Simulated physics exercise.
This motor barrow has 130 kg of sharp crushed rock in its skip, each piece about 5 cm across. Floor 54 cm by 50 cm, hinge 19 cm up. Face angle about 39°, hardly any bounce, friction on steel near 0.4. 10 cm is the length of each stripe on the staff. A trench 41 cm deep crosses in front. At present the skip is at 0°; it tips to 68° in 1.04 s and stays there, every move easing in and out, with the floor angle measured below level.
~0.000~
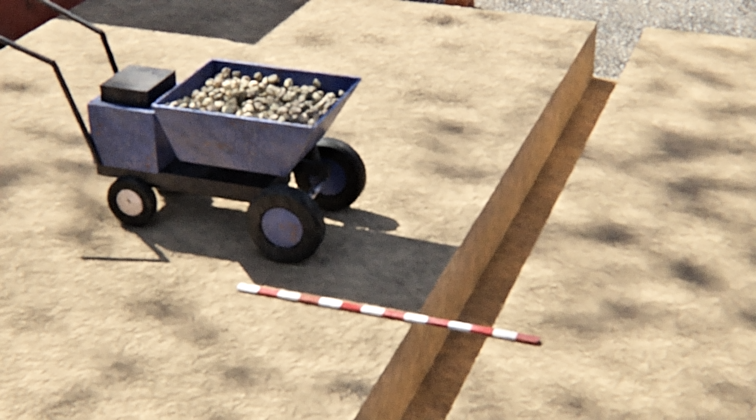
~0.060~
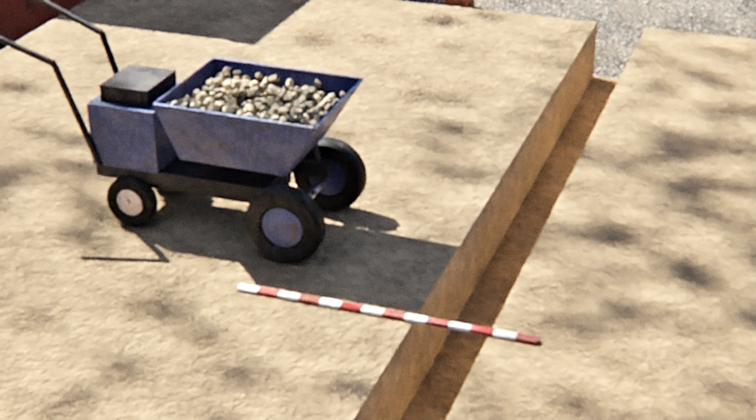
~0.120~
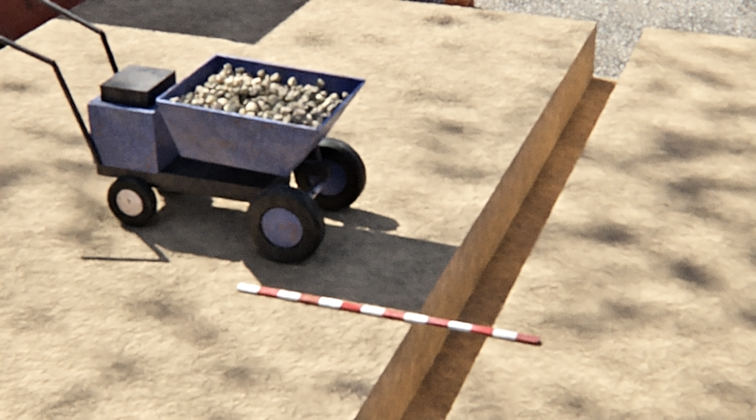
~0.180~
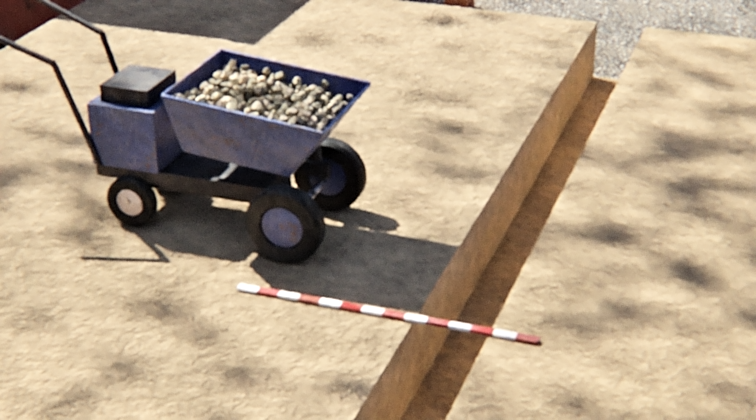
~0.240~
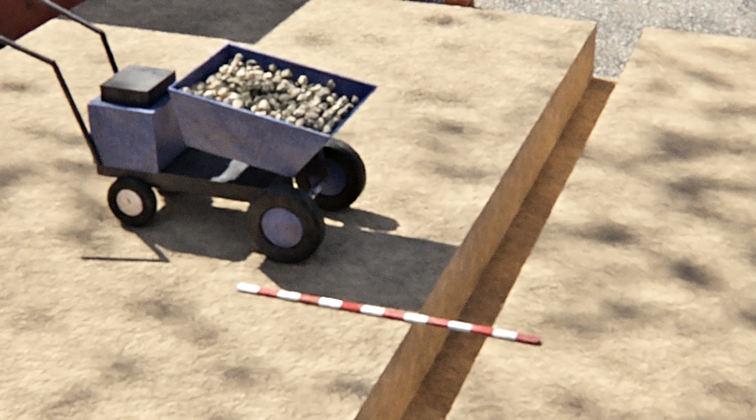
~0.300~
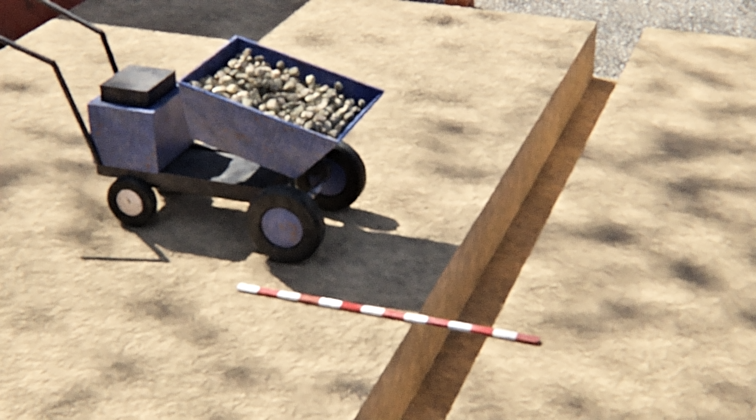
A blue motor barrow stands still while its skip of stones tilts gradually toward the right.
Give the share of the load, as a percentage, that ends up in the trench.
37 %.
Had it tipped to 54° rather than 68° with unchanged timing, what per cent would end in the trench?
About 5 per cent would end up in the trench.
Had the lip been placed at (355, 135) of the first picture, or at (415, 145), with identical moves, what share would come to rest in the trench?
Around 50% for the first place and 10% for the second.
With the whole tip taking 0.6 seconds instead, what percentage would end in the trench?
With that change, it comes to around 55 per cent.
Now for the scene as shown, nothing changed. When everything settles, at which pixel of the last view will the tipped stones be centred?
I'd put it close to (475, 321).
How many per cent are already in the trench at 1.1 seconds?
Some 5 per cent.
After 0.8 s the floor is at 57°; 100 % in the skip; the foremost stones are at (395, 189).
After 1.1 s the floor is at 68°; 83 % in the skip, 11 % short of the trench, 6 % in the trench; the foremost stones are at (468, 287).
After 1.5 s the floor is at 68°; 61 % in the skip, 13 % short of the trench, 25 % in the trench; the foremost stones are at (510, 340).
After 3.4 s the floor is at 68°; 46 % in the skip, 17 % short of the trench, 37 % in the trench; the foremost stones are at (515, 327).
